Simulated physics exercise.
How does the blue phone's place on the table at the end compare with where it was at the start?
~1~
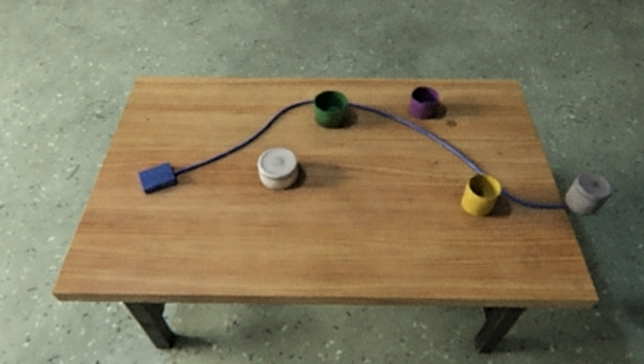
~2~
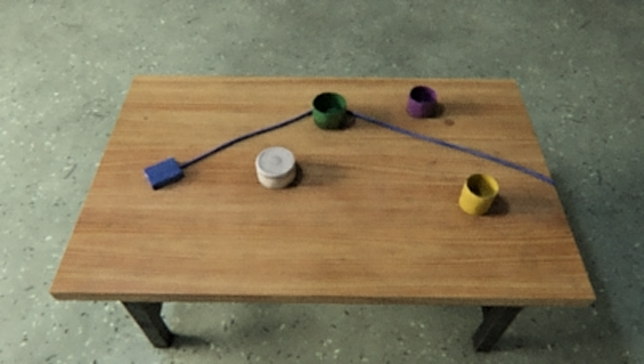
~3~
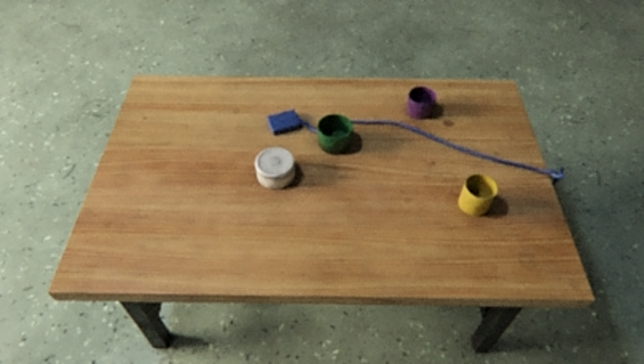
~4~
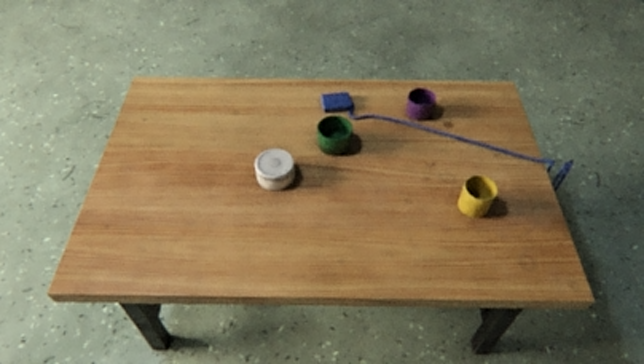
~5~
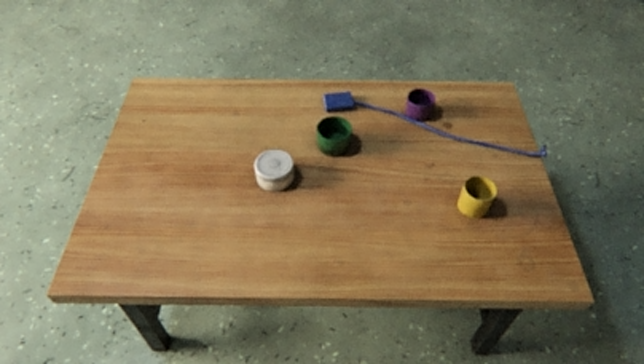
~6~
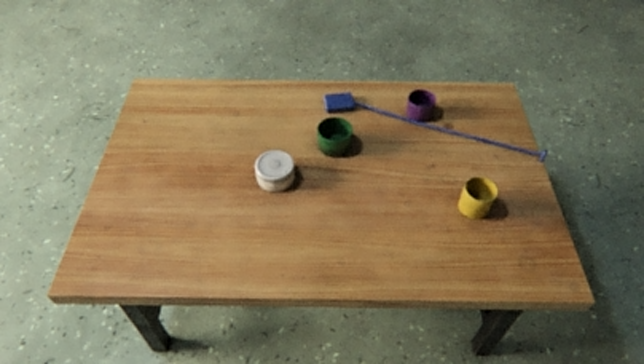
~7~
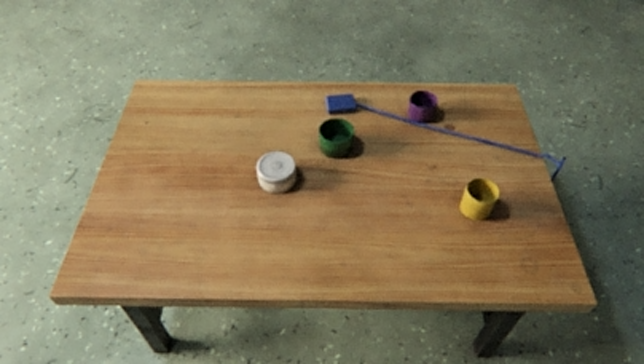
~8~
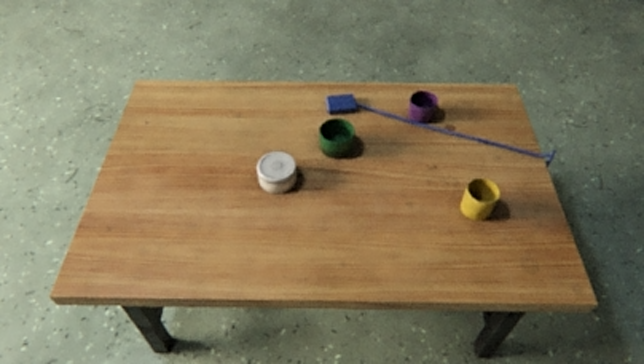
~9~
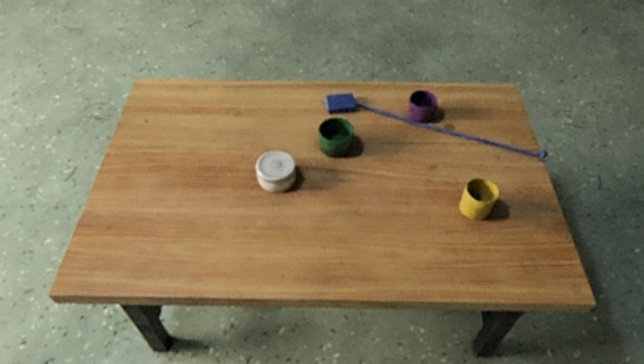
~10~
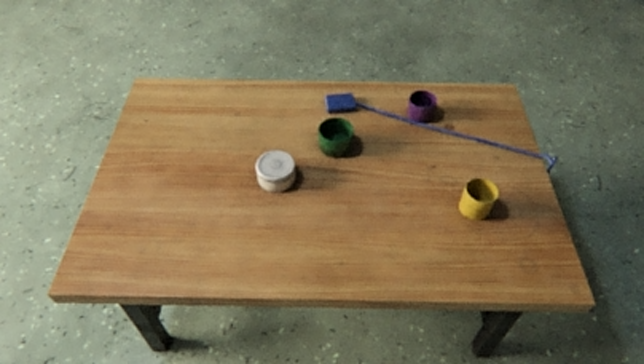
It started near the left side of the table, to the left of the white canister, and ended much farther right near the back edge, behind the green mug and to the left of the purple cup.
